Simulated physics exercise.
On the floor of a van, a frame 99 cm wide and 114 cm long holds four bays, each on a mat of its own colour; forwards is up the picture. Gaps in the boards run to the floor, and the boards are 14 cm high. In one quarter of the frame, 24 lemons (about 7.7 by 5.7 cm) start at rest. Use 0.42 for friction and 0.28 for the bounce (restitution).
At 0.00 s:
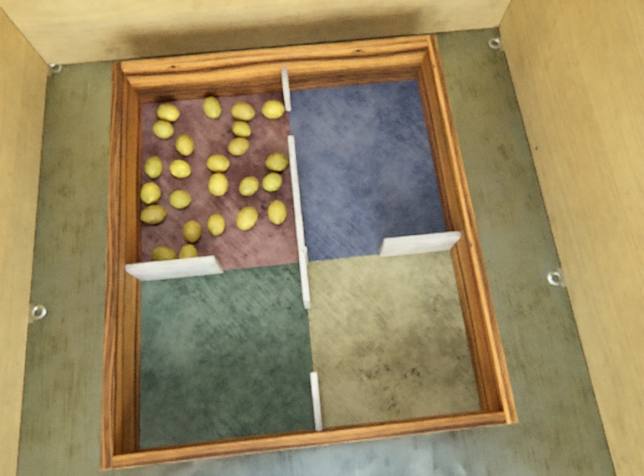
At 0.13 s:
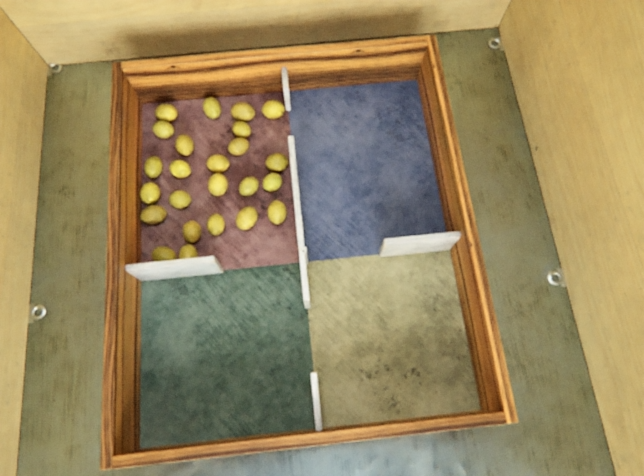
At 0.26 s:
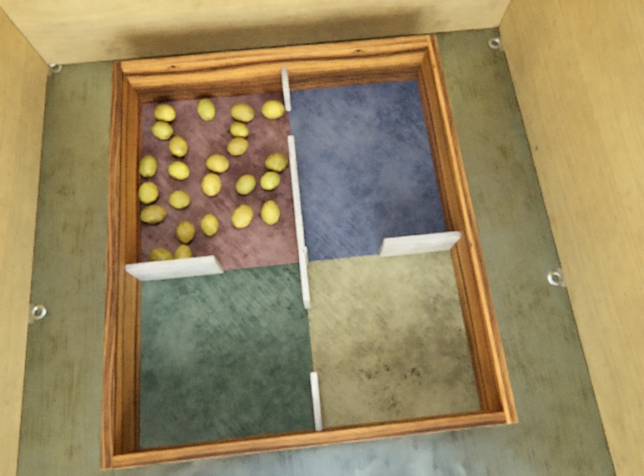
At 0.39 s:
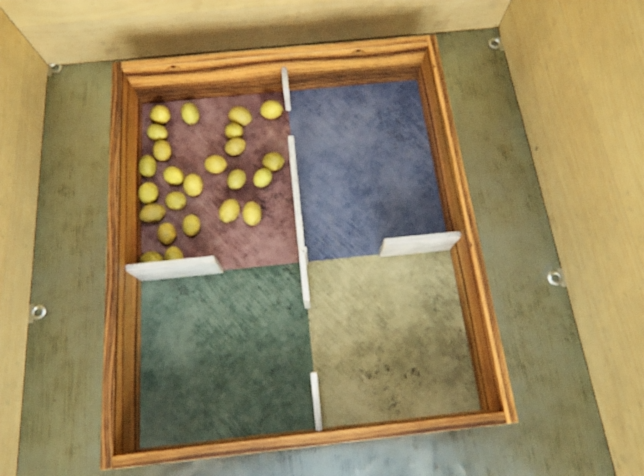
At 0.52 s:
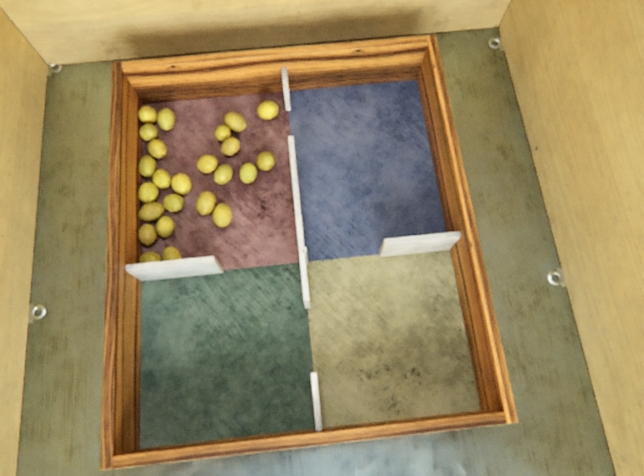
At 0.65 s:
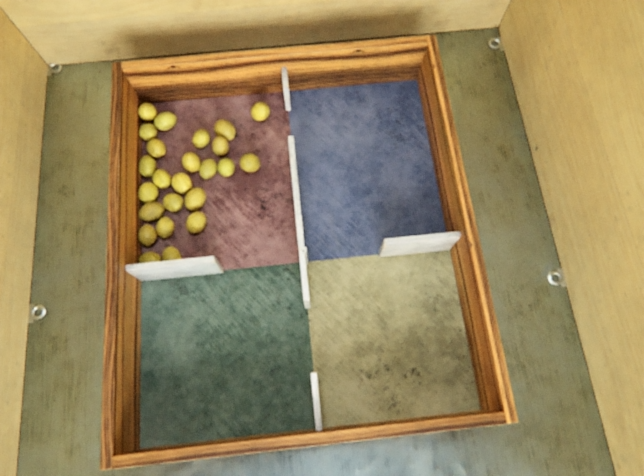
At the start, yellow lemons lie spread across the red mat in the upper-left bay of a wooden frame, while the blue, green and yellow mats are empty. The lemons barely stir, then roll leftward, bunching along the left side and leaving the right of the red mat mostly bare.
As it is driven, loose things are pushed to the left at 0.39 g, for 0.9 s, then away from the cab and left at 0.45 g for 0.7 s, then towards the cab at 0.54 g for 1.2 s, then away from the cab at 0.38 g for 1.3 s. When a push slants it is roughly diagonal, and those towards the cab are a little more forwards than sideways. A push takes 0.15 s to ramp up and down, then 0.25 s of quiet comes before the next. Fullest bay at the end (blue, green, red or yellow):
Red bay.
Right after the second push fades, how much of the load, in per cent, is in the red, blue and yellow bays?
Result, in percent - red: 100, blue: 0, yellow: 0.
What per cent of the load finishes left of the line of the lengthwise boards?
About 100 per cent.
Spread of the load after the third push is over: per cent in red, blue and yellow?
Per cent by then - red: 100, blue: 0, yellow: 0.
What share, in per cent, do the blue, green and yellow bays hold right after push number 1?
Blue 0, green 0, yellow 0 per cent.
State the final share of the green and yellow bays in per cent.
Share of green: 40 in a hundred; share of yellow: 0 in a hundred.
After push 1 (1.14 s), 24 in the red bay.
After push 2 (2.09 s), 24 in the red bay.
After push 3 (3.54 s), 24 in the red bay.
After push 4 (5.09 s), 15 in the red bay and 9 in the green bay.
Final count (at 6.44 s), 15 in the red bay and 9 in the green bay.
